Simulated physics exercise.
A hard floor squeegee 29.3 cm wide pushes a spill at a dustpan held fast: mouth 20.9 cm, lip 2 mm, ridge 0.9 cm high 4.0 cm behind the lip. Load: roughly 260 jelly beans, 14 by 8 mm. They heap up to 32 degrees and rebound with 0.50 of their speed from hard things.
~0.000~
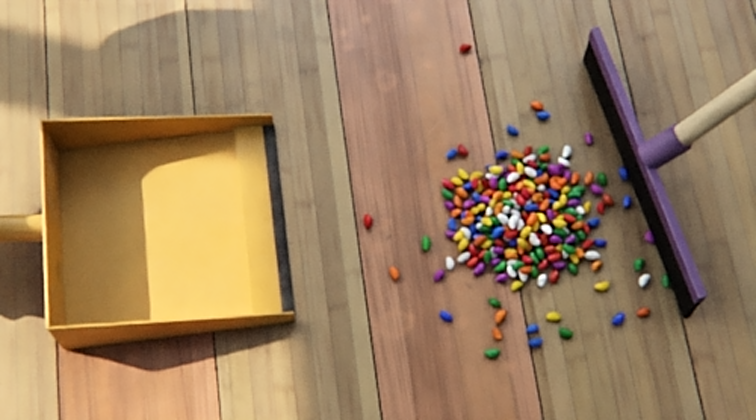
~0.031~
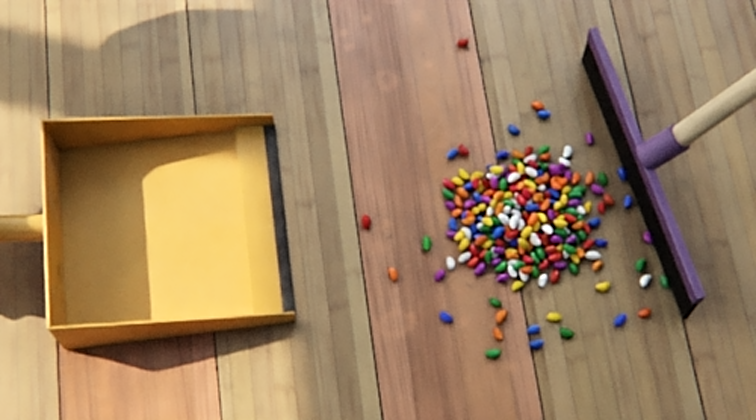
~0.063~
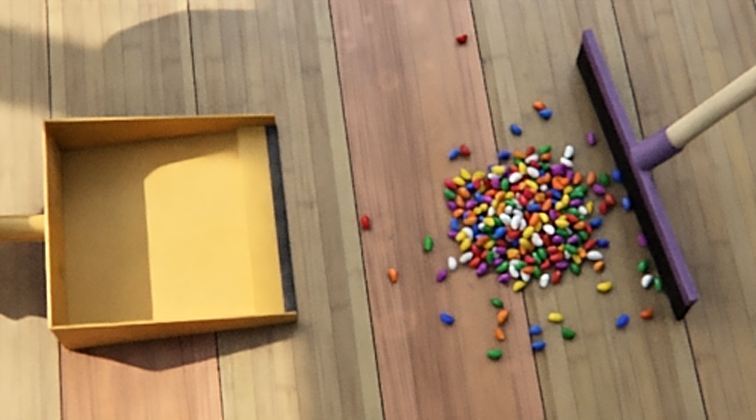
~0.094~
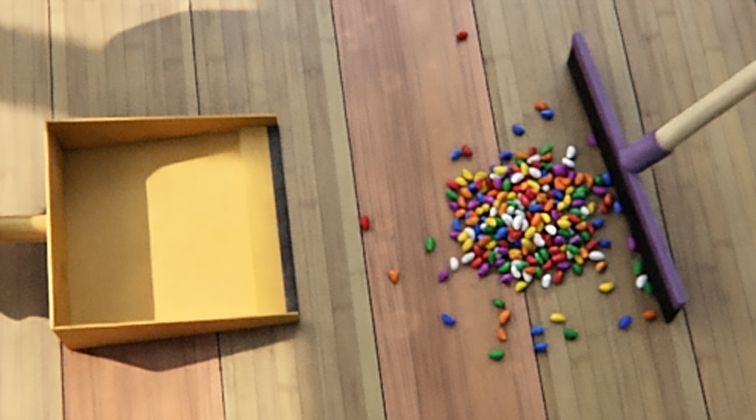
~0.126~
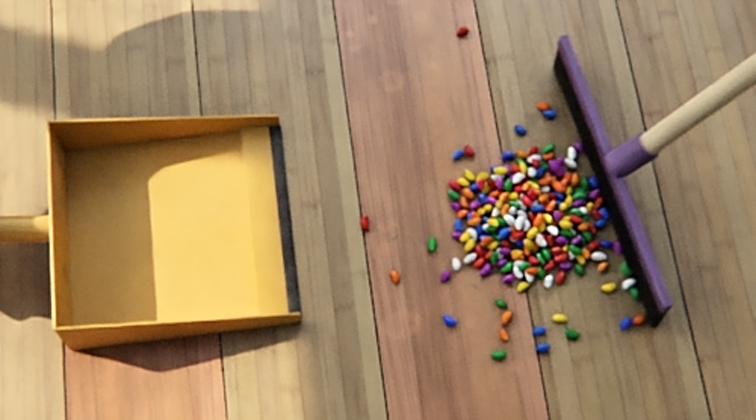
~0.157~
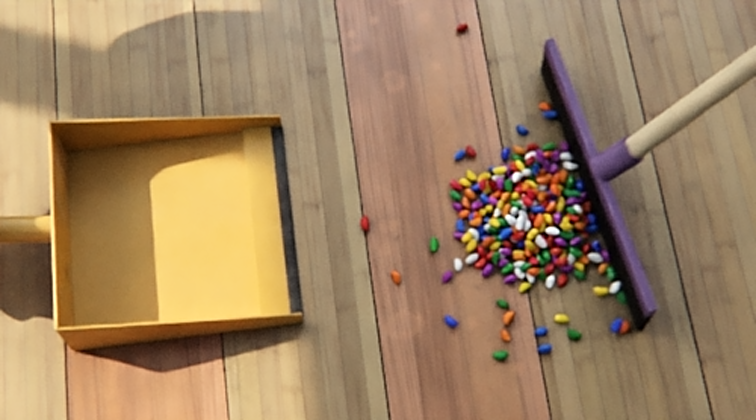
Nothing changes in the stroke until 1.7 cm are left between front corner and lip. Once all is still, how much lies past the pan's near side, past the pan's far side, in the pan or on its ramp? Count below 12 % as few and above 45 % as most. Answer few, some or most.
Past the pan's near side: Some; past the pan's far side: Few; in the pan or on its ramp: Some.
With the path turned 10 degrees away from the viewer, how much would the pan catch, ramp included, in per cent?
In that case some 20 per cent.
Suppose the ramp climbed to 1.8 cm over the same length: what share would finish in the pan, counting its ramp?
Then about 25 per cent.
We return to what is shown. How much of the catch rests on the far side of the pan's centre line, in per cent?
Some 30 per cent.
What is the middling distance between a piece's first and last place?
About 24 cm.
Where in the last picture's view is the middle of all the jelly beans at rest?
Near (302, 267).
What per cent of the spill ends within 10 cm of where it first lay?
About 0 per cent.
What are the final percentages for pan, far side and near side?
Near side 25; far side 0; pan 30.
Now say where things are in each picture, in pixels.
Blade from (699, 297) to (594, 36), moved 0.0 cm, 0 of the pieces shifted so far; middle of the pieces at (524, 216); pan at (153, 236), in the first picture.
Blade from (697, 298) to (593, 37), moved 0.2 cm, 1 of the pieces shifted so far; middle of the pieces at (525, 216), in the second picture.
Blade from (690, 300) to (587, 38), moved 1.0 cm, 5 of the pieces shifted so far; middle of the pieces at (527, 216), in the third picture.
Blade from (679, 303) to (577, 41), moved 2.3 cm, 12 of the pieces shifted so far; middle of the pieces at (529, 217), in the fourth picture.
Blade from (665, 307) to (563, 44), moved 3.9 cm, 33 of the pieces shifted so far; middle of the pieces at (531, 217), in the fifth picture.
Blade from (650, 311) to (550, 48), moved 5.5 cm, 96 of the pieces shifted so far; middle of the pieces at (532, 218); pan at (161, 237). The blade's pace is about 0.51 m/s, heading 5 degrees towards the viewer's side, in the sixth picture.
Then, at 0.41 s, middle of the blade 17 cm from the lip; 0 % over the lip, far side 0 %, near side 15 %.
Then, at 0.57 s, middle of the blade 8 cm from the lip; 0 % over the lip, far side 0 %, near side 20 %.
After 0.86 s, middle of the blade 4 cm from the lip; 30 % over the lip, far side 0 %, near side 25 %.
By 2.5 s all is still; near side 25 %, far side 0 %, pan 30 %, in front of the lip or behind the blade 45 %.
